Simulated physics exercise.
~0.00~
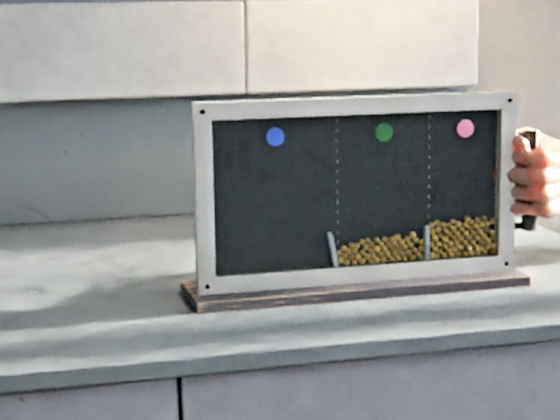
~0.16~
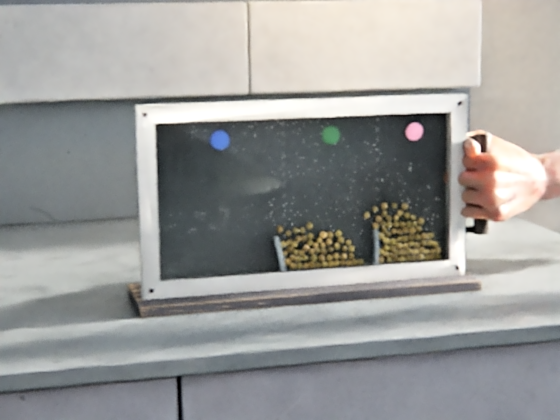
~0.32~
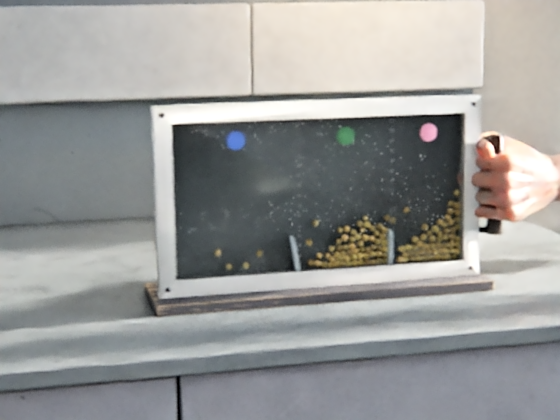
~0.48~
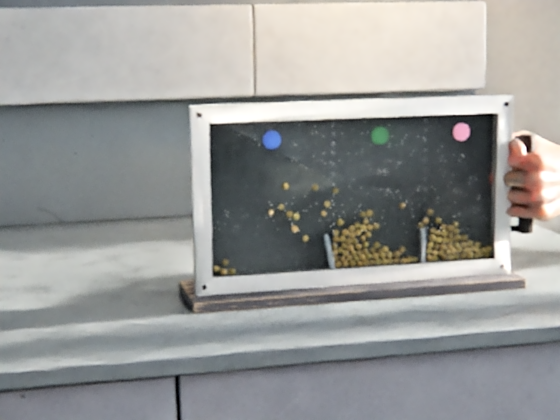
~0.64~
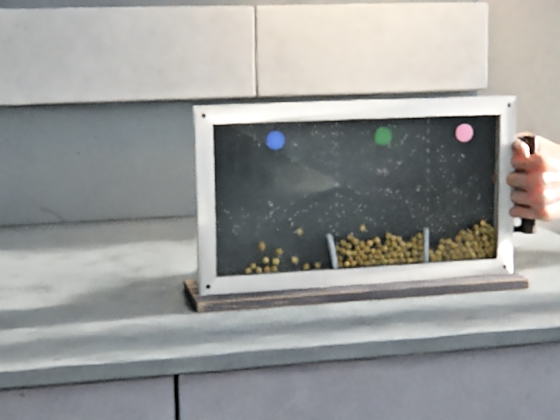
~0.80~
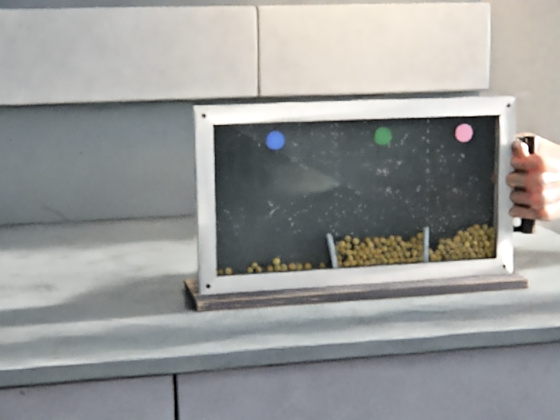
A hand slides a clear-faced case left and back right, scattering chickpeas before they settle.
